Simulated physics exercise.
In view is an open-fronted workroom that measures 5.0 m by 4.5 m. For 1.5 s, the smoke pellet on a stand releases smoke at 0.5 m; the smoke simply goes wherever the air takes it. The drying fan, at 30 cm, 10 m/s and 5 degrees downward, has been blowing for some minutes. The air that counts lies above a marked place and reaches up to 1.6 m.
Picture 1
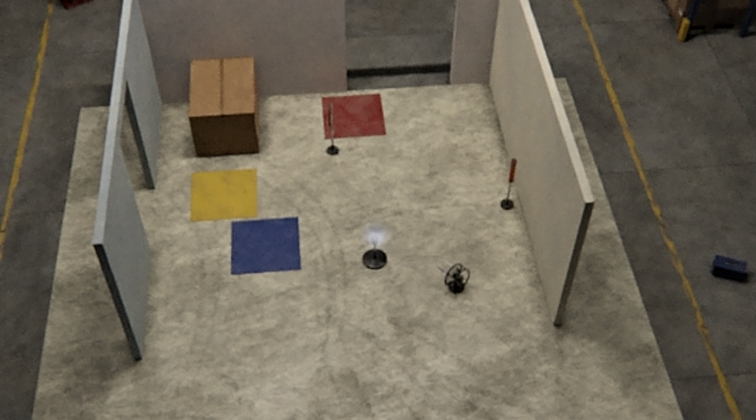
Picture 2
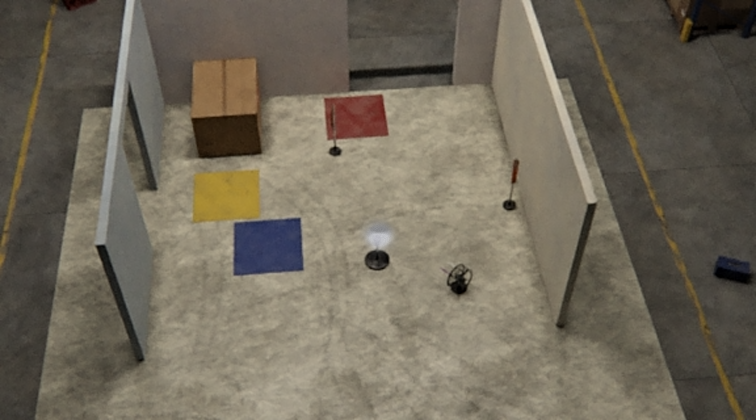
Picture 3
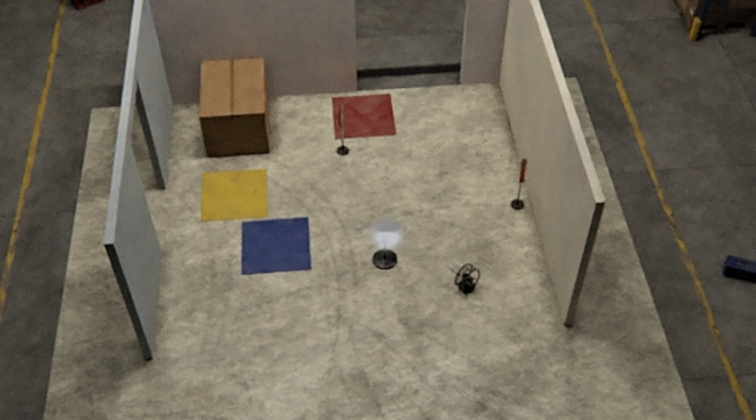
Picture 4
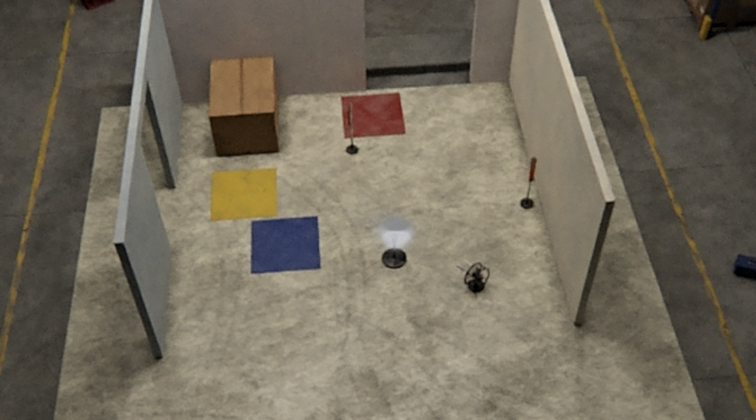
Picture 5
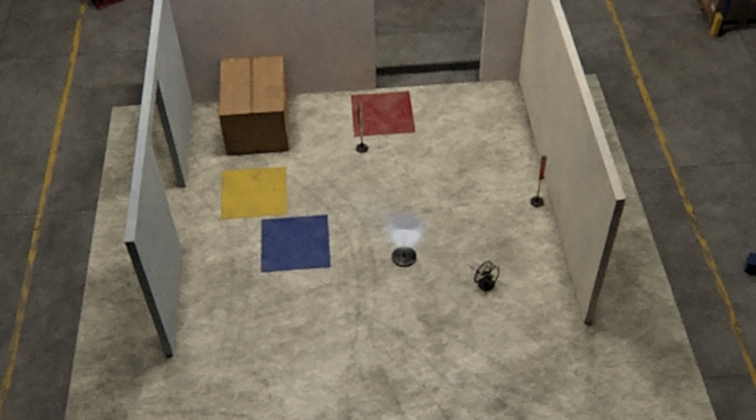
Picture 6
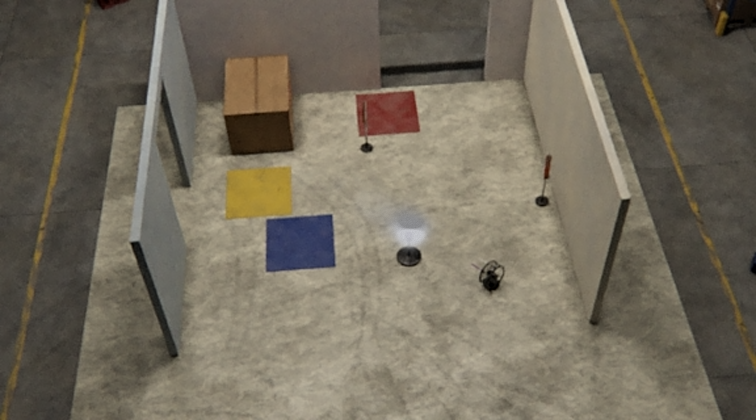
In this clip, a pale wisp of smoke wavers and spreads slightly above a small stand beside a black fan in an open-fronted room with coloured mats and a carton, while the whole scene shifts slowly right in view.
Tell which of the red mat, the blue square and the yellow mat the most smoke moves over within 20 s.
The most goes over yellow.
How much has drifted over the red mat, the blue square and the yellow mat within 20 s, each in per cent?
Roughly 4 per cent red, 15 per cent blue, 50 per cent yellow.
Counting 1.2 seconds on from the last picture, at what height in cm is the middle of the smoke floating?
The middle is at about 30 cm above the surface.
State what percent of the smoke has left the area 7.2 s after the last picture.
About 80 %.
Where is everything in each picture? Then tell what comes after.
In the first frame, the smoke is thickest near (375, 235), the smoke pellet on a stand stands at (375, 240) and the drying fan is at (457, 277).
In the second frame, the smoke is thickest near (379, 235), the yellow mat is centred on (227, 196), the blue square is centred on (268, 246) and the red mat is centred on (356, 117).
In the third frame, the smoke is thickest near (386, 234), a ribbon ends at (521, 182) and a ribbon ends at (341, 126).
In the fourth frame, the smoke is thickest near (396, 232) and the top of a large carton is at (242, 85).
In the fifth frame, the smoke is thickest near (405, 230) and reaches out to (374, 212).
In the sixth frame, the smoke is thickest near (408, 229) and reaches out to (356, 196), a ribbon ends at (546, 179) and a ribbon ends at (364, 123).
Then, 1.2 s after the last picture, 18 % has passed over the yellow mat, 8 % over the blue square and 1 % over the red mat; 0 % has left the area, and the middle of the rest is near (330, 181).
Then, 3.2 s after the last picture, 50 % has passed over the yellow mat, 16 % over the blue square and 4 % over the red mat; 17 % has left the area, and the middle of the rest is near (197, 98).
Then, 7.2 s after the last picture, 51 % has passed over the yellow mat, 16 % over the blue square and 4 % over the red mat; 78 % has left the area, and the middle of the rest is near (192, 45).
Then, 19.2 s after the last picture, 51 % has passed over the yellow mat, 16 % over the blue square and 4 % over the red mat; 99 % has left the area.
